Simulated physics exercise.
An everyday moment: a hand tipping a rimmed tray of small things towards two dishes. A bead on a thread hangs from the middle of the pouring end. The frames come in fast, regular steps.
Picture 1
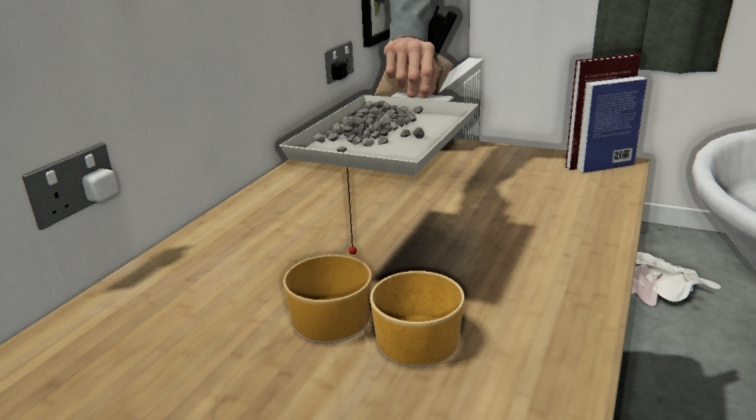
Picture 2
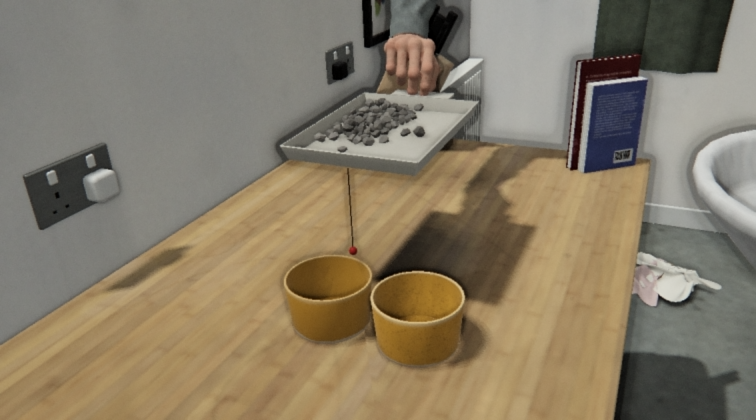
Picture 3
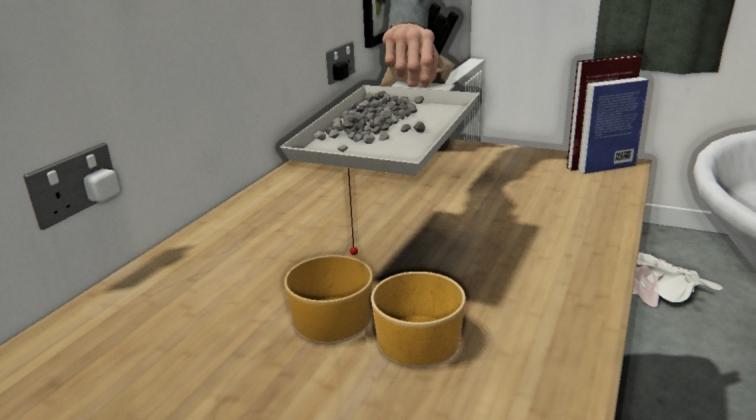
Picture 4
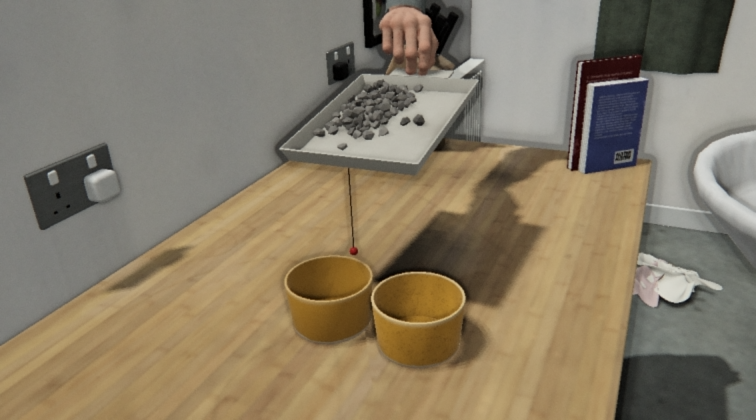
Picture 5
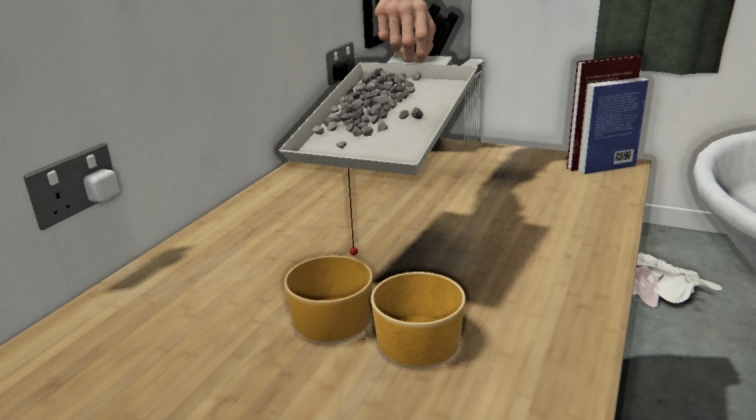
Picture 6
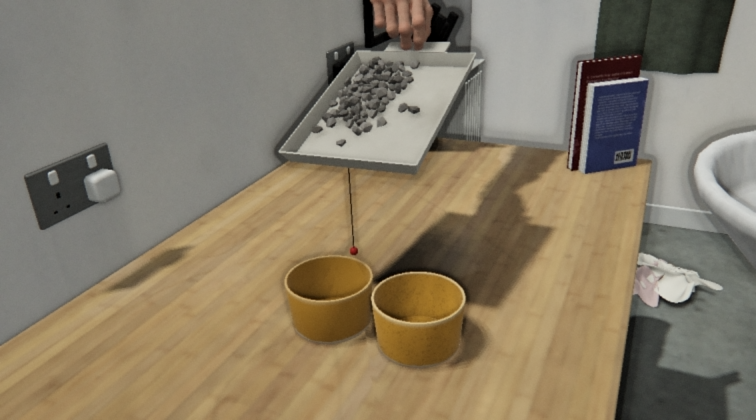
At the start, a hand holds a shallow rimmed tray of grey gravel above two mustard-yellow dishes on a wooden worktop, a red bead hanging from its near edge. The hand then gradually raises the far end, steepening the tray's slope, while the gravel stays bunched on it and the dishes remain still.
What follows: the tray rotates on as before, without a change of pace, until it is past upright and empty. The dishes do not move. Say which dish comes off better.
Fuller: The left-hand dish.
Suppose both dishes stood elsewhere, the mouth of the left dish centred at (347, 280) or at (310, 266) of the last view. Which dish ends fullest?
At the first place the left dish, at the second the left-hand dish.
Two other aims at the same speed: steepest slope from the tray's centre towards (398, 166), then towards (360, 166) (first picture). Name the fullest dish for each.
One: The right dish. Two: The left one.
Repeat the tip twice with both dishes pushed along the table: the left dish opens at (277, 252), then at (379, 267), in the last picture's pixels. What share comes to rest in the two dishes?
In turn 40 and 10 in a hundred.
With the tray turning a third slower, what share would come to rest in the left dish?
Some 60 per cent.
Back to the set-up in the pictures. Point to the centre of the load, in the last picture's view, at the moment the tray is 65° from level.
At about (313, 155).
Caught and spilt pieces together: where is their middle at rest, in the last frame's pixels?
Close to (317, 320).
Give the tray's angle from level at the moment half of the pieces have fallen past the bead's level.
Around 90° of tilt.
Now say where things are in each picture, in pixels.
Corners of the pouring end (287, 144) and (414, 159), level; middle of the load (371, 119), bits of gravel; left dish (308, 318); right dish (400, 341); bead on its thread (353, 251), in the first frame.
Corners of the pouring end (287, 145) and (415, 160), level; middle of the load (371, 118), in the second frame.
Corners of the pouring end (288, 145) and (415, 160), tipped barely, level across its low end; middle of the load (371, 112), in the third frame.
Corners of the pouring end (287, 147) and (414, 160), tipped a little, level across its low end; middle of the load (370, 105), in the fourth frame.
Corners of the pouring end (286, 148) and (413, 161), tipped a little, level across its low end; middle of the load (368, 97), in the fifth frame.
Corners of the pouring end (286, 149) and (413, 161), tipped clearly, level across its low end; middle of the load (367, 89); left dish (309, 319); right dish (401, 341), in the sixth frame.
Just after the last frame, tray tipped steeply; the larger part on the tray; just a few in the left dish; roughly a quarter in the air.
A moment on, tray tipped past a quarter turn; about a tenth on the tray; roughly a third in the left dish; roughly a third outside both; roughly a quarter in the air.
Further on, tray tipped past a quarter turn; just a few in the right dish; roughly half in the left dish; roughly half outside both.
When it is over, tray tipped past a quarter turn; just a few in the right dish; roughly half in the left dish; roughly half outside both.
